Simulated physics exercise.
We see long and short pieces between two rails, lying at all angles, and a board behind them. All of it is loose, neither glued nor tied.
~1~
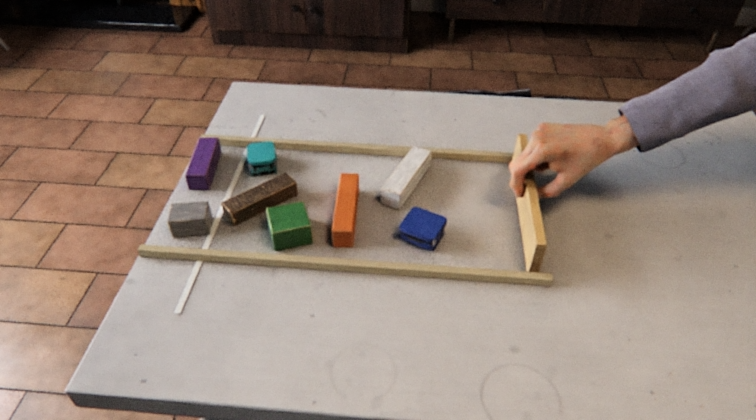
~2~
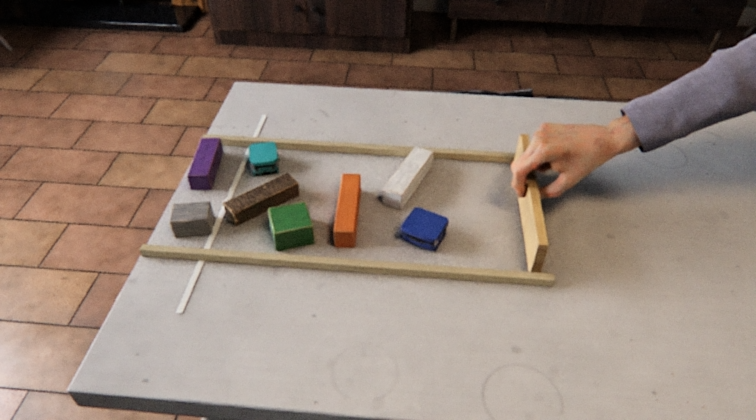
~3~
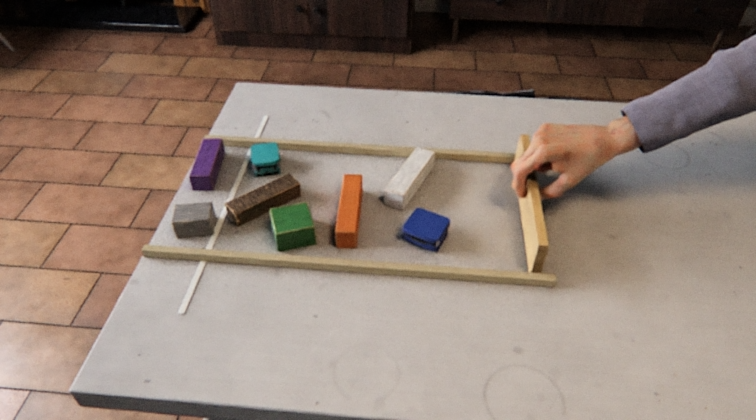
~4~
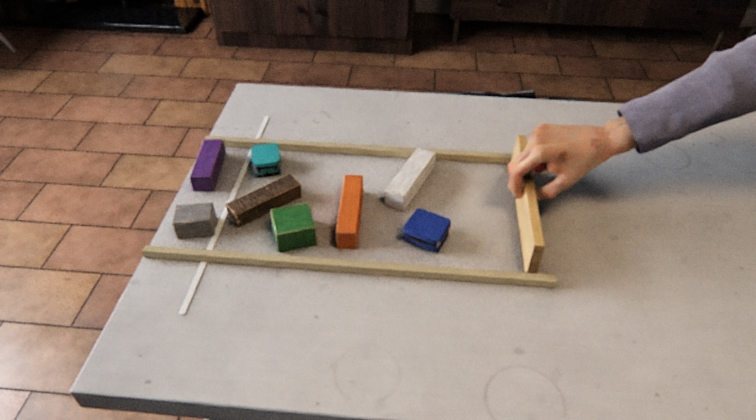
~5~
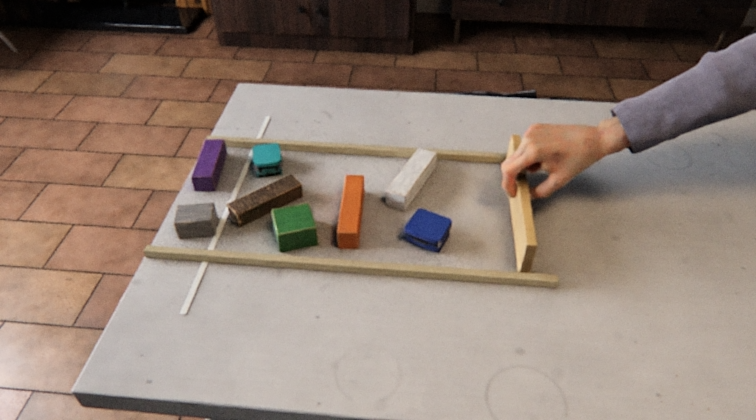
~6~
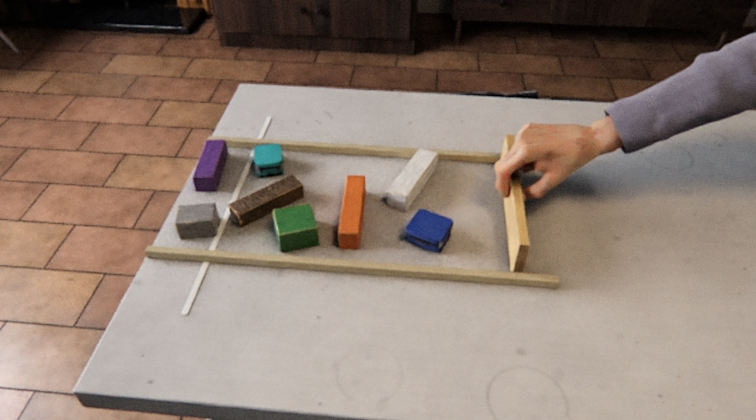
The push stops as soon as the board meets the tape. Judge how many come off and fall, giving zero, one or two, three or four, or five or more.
Off the edge go more than two but under five.
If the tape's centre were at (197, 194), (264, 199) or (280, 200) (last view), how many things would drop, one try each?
Going through them in order, you'd see 6, 1 and 1.
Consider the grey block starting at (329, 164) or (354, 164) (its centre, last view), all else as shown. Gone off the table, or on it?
So in the first try it is not lost, and in the second it is not lost.
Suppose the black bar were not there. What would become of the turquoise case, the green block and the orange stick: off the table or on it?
Outcome for the turquoise case: It stays; for the green block: It drops; for the orange stick: It stays.
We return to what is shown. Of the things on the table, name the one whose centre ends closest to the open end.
The black bar finishes closest.
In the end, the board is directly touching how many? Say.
At rest, 2 are in contact.
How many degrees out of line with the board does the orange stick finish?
It works out to near 15°.
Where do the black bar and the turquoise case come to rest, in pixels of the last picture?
(183, 182), and the other (218, 153).
A little later, none off yet; purple bar at rest near (211, 165); grey block at rest near (198, 221); turquoise case at rest near (269, 161).
Next, none off yet; purple bar shifted a little near (202, 161); grey block tilted a little near (151, 219); turquoise case shifted a little near (254, 158).
When it is over, the number that fall off is three or four; down, green block, grey block and purple bar.
